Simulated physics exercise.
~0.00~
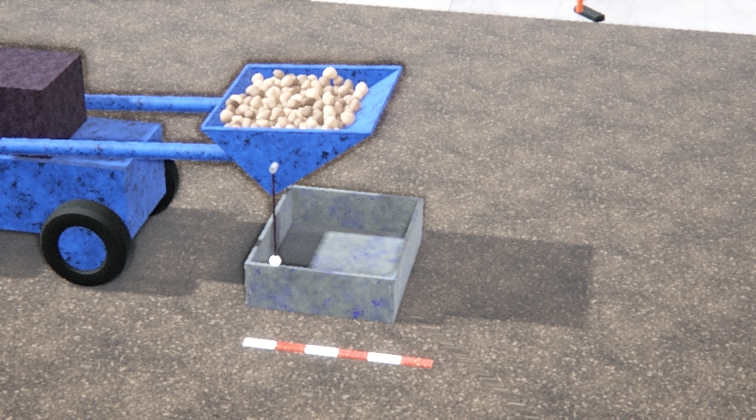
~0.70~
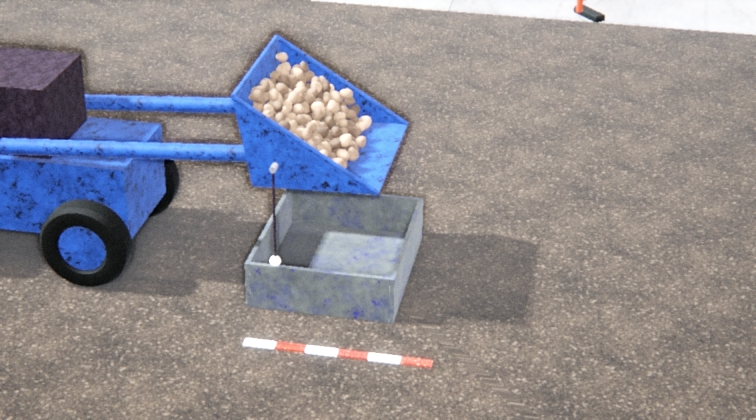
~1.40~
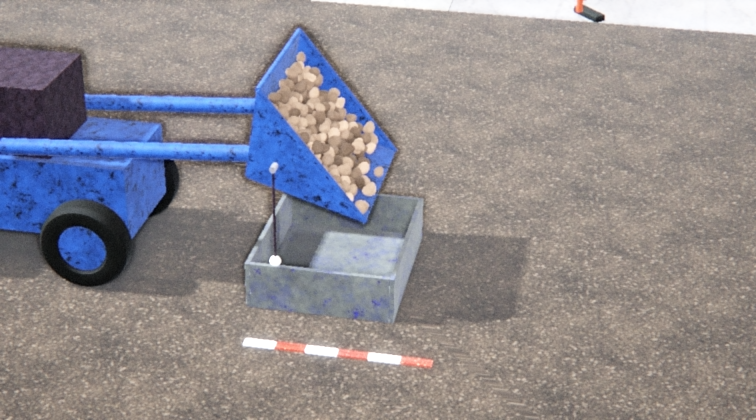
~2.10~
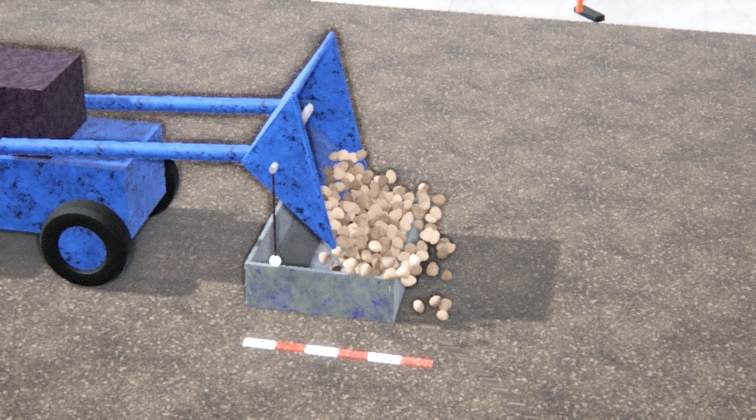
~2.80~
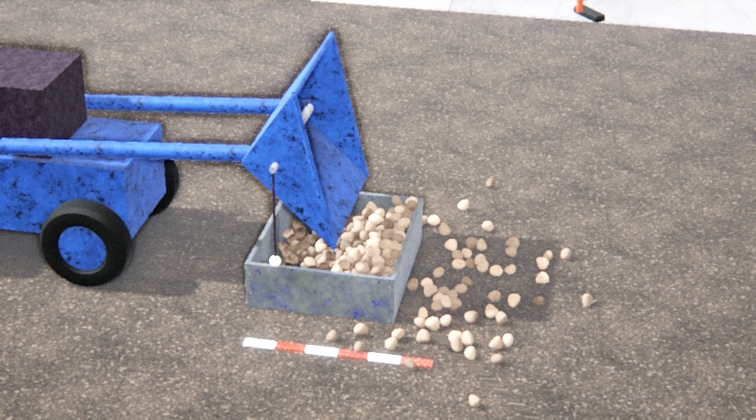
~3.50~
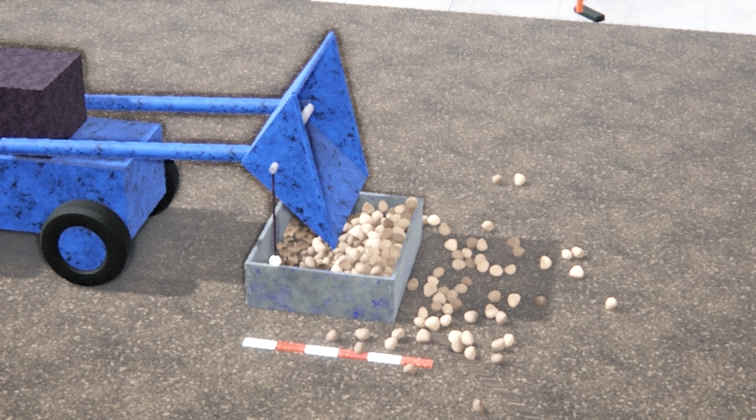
The clip opens on a blue compact loader holding a bucket heaped with pale, rounded stones above an open grey bin, with a red and white striped staff lying in front. The bucket tips forward to the right, and the stones lean toward its lower edge but stay inside. It tilts further, its lip dropping toward the bin, until the load pours out in a thick rush. Most stones land in the bin, while others spill over the right side and scatter across the ground. At the end the bucket hangs steeply tipped over the well-filled bin, with stray stones strewn around it.
